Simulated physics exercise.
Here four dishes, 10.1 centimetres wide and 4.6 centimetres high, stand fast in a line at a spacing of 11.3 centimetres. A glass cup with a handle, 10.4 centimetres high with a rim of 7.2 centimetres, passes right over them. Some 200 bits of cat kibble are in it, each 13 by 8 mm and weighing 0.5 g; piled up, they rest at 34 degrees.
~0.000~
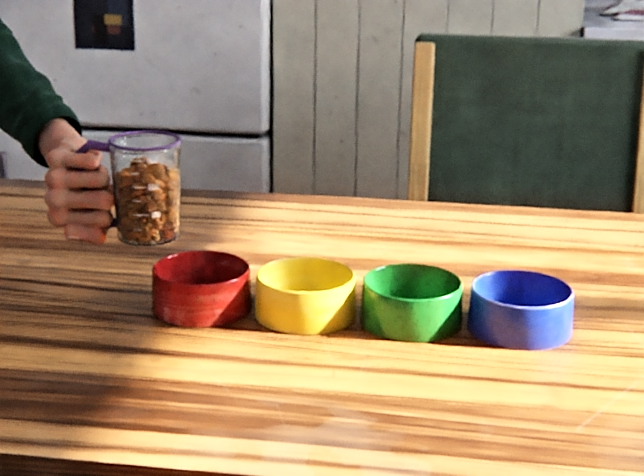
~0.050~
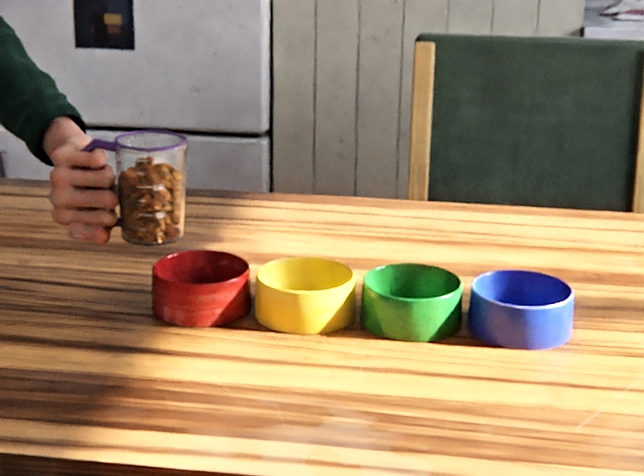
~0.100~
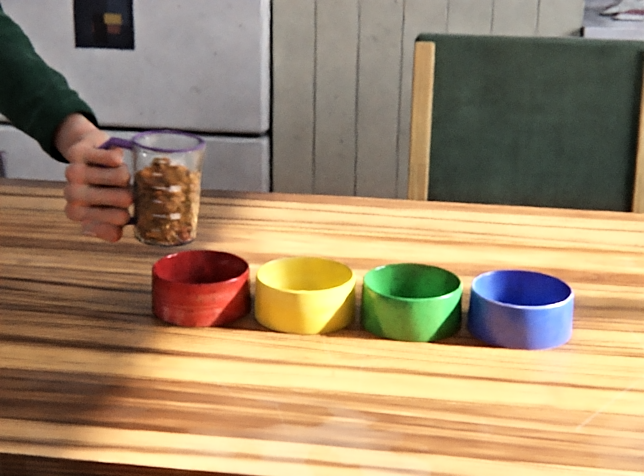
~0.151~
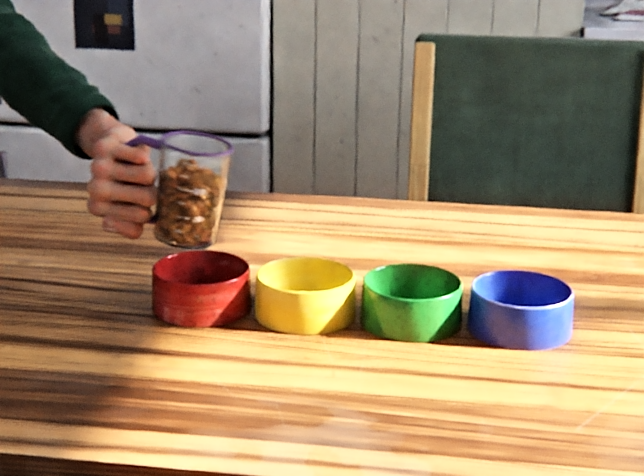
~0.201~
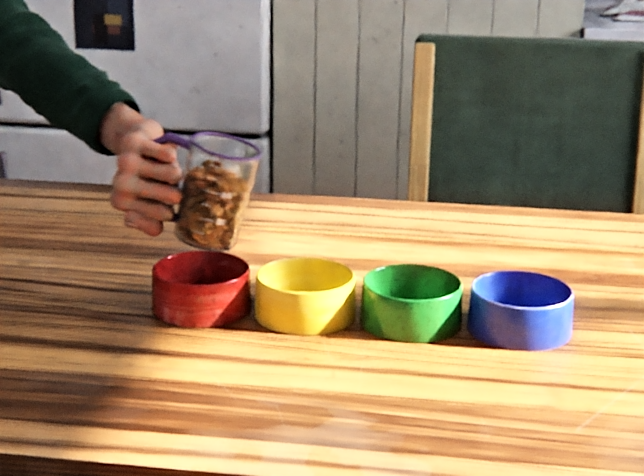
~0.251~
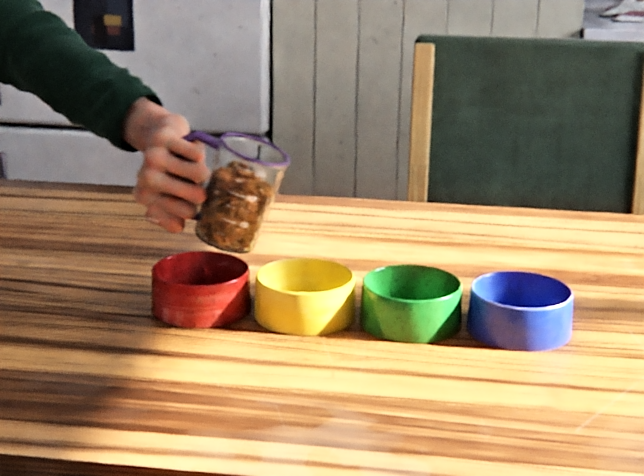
At a wooden table with a green chair behind it, a hand holds a clear cup of brown kibble near red, yellow, green and blue dishes set in a row. The hand moves the cup rightward, gradually tilting it to the right, until it is above the red and yellow dishes.
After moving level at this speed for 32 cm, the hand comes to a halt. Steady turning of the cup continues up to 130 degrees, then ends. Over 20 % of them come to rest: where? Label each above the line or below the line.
Red: Below the line; blue: Above the line; green: Below the line; yellow: Below the line; counter: Below the line.
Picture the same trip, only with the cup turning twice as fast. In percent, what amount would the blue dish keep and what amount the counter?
In that case you'd see blue at 100 and the counter at 0.
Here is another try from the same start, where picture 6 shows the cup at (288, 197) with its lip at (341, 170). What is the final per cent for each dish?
Per cent kept: Red 0; blue 100; green 0; yellow 0.
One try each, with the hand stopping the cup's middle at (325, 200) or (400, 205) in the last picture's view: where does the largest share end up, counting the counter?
I'd expect green to win the first try and green the second.
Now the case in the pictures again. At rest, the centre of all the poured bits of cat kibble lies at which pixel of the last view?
Near (516, 309).
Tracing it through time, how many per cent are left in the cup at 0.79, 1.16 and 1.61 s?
One after the other: 100, 95, 5 in a hundred.
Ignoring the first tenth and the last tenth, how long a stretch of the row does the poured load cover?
Roughly 6 centimetres.
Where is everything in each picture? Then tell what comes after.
Cup at (147, 189), tilt 0 degrees, lip at (179, 142), moved 0.0 cm; middle of the pieces at (148, 195); red dish at (201, 268); yellow dish at (306, 275); green dish at (413, 282); blue dish at (522, 289), in the first picture.
Cup at (152, 188), tilt 1 degrees, lip at (185, 143), moved 0.5 cm; middle of the pieces at (153, 195), in the second picture.
Cup at (167, 189), tilt 4 degrees, lip at (203, 145), moved 2.2 cm; middle of the pieces at (167, 195), in the third picture.
Cup at (191, 191), tilt 9 degrees, lip at (231, 151), moved 4.7 cm; middle of the pieces at (190, 197), in the fourth picture.
Cup at (215, 193), tilt 14 degrees, lip at (260, 156), moved 7.3 cm; middle of the pieces at (214, 199), in the fifth picture.
Cup at (239, 195), tilt 19 degrees, lip at (288, 162), moved 9.9 cm; middle of the pieces at (237, 200); red dish at (201, 269); yellow dish at (305, 276); green dish at (412, 283); blue dish at (522, 290). The cup turns about 95 degrees a second and travels 52 cm a second, in the sixth picture.
After 0.79 s, tilt 71 degrees; cup holds 100 %.
Then, at 1.16 s, tilt 107 degrees; cup holds 95 %, blue 5 %.
After 1.61 s, tilt 130 degrees; cup holds 5 %, blue 95 %.
In the end, at 2.1 s, red 0 %, blue 100 %, green 0 %, yellow 0 %, counter 0 %.
